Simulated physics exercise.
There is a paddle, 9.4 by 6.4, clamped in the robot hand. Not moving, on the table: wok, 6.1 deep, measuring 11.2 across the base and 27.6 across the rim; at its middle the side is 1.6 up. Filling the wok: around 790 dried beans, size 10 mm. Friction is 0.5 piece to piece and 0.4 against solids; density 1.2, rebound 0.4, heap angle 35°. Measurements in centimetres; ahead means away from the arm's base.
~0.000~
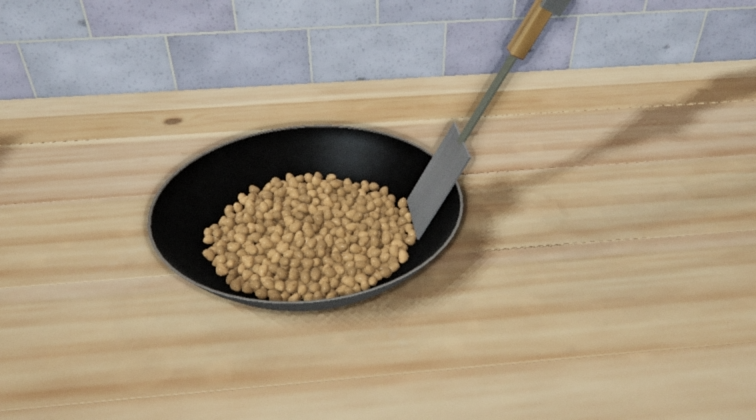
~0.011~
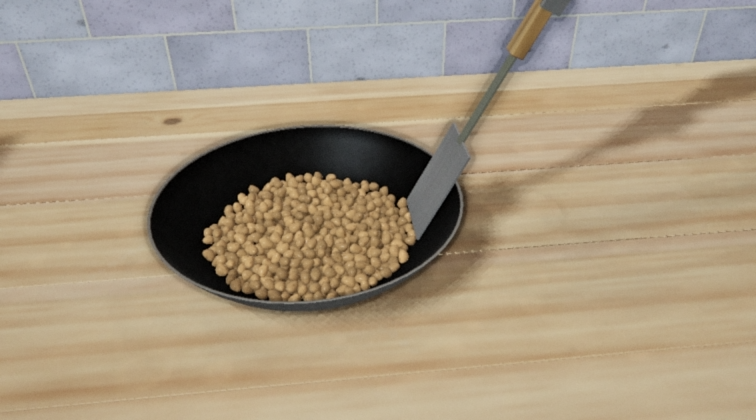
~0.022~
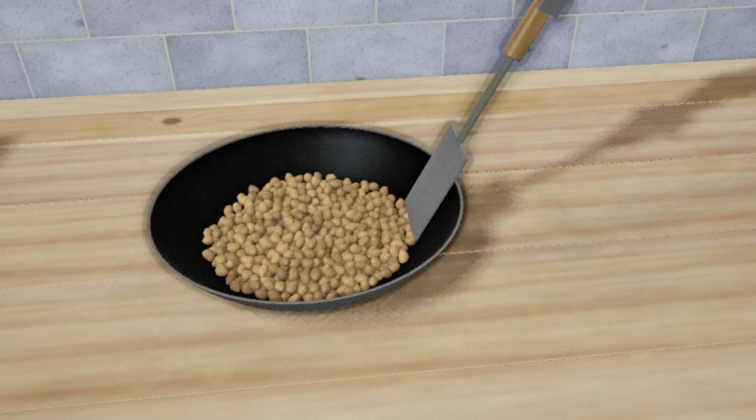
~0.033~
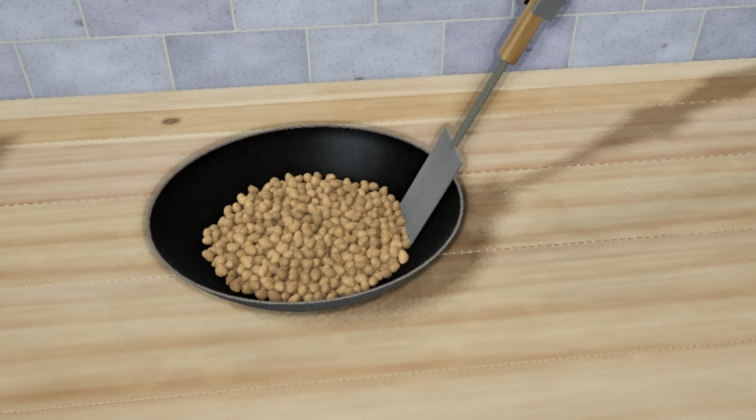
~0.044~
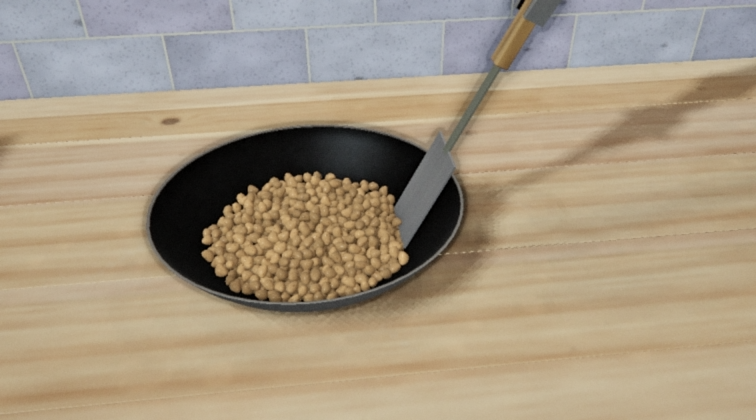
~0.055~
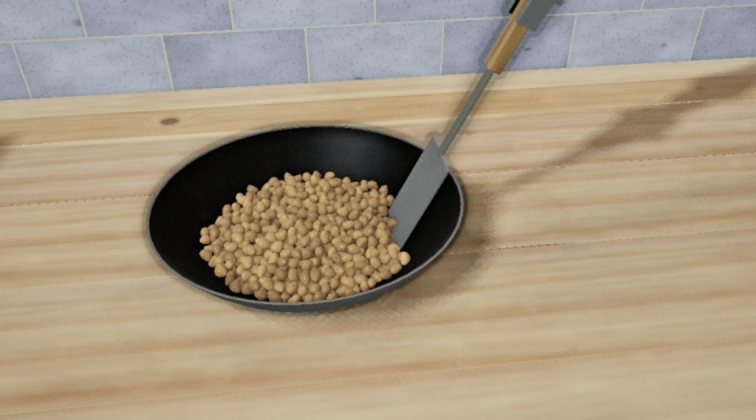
A metal paddle with a wooden handle edged slowly to the left inside a black wok of tan dried beans on a wooden table, nudging the pile's right side very slightly.
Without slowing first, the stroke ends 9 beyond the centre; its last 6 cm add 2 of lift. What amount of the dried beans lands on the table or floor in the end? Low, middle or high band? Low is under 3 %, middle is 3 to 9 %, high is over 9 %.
High band.
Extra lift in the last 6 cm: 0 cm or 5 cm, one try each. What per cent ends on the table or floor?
I'd say close to 10 percent for the first and close to 10 percent for the second.
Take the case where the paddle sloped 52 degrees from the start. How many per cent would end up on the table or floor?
Result, estimated: 10 %.
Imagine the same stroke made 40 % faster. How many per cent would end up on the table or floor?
Around 25 per cent would finish on the table or floor.
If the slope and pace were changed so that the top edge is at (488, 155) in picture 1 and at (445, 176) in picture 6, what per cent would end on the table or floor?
Around 30 per cent finishes on the table or floor.
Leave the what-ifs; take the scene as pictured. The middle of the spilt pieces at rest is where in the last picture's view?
My best guess is near (108, 260).
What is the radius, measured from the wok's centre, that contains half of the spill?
Looks like roughly 20 centimetres to me.
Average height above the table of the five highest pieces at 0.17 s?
I'd put them at about 9 centimetres above the table.
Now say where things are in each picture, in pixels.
In the first picture, the paddle top edge at (462, 139), sloping 63°; upper third of the load around (312, 228), from x 210 to 410, top at y 180; 788 in the wok.
In the second picture, the paddle top edge at (462, 139), sloping 63°; upper third of the load around (312, 228), from x 210 to 410, top at y 180.
In the third picture, the paddle top edge at (459, 141), sloping 63°; upper third of the load around (311, 228), from x 210 to 410, top at y 180.
In the fourth picture, the paddle top edge at (454, 144), sloping 63°; upper third of the load around (310, 228), from x 210 to 405, top at y 180.
In the fifth picture, the paddle top edge at (448, 148), sloping 63°; upper third of the load around (312, 229), from x 210 to 405, top at y 180.
In the sixth picture, the paddle top edge at (441, 152), sloping 63°; upper third of the load around (308, 227), from x 205 to 405, top at y 175; 788 in the wok.
After 0.17 s, sloping 63°, highest piece 14 above the table; 786 in the wok, 2 on the blade or in flight.
After 0.29 s, sloping 63°, highest piece 26 above the table; 785 in the wok, 3 on the blade or in flight.
After 0.55 s, sloping 63°, highest piece 7 above the table; 693 in the wok, 91 on the table or floor, 4 on the blade or in flight.
After 1.60 s, sloping 63°, highest piece 7 above the table; 692 in the wok, 96 on the table or floor.
In the end, 692 in the wok, 96 on the table or floor. That is 12 % on the table or floor.
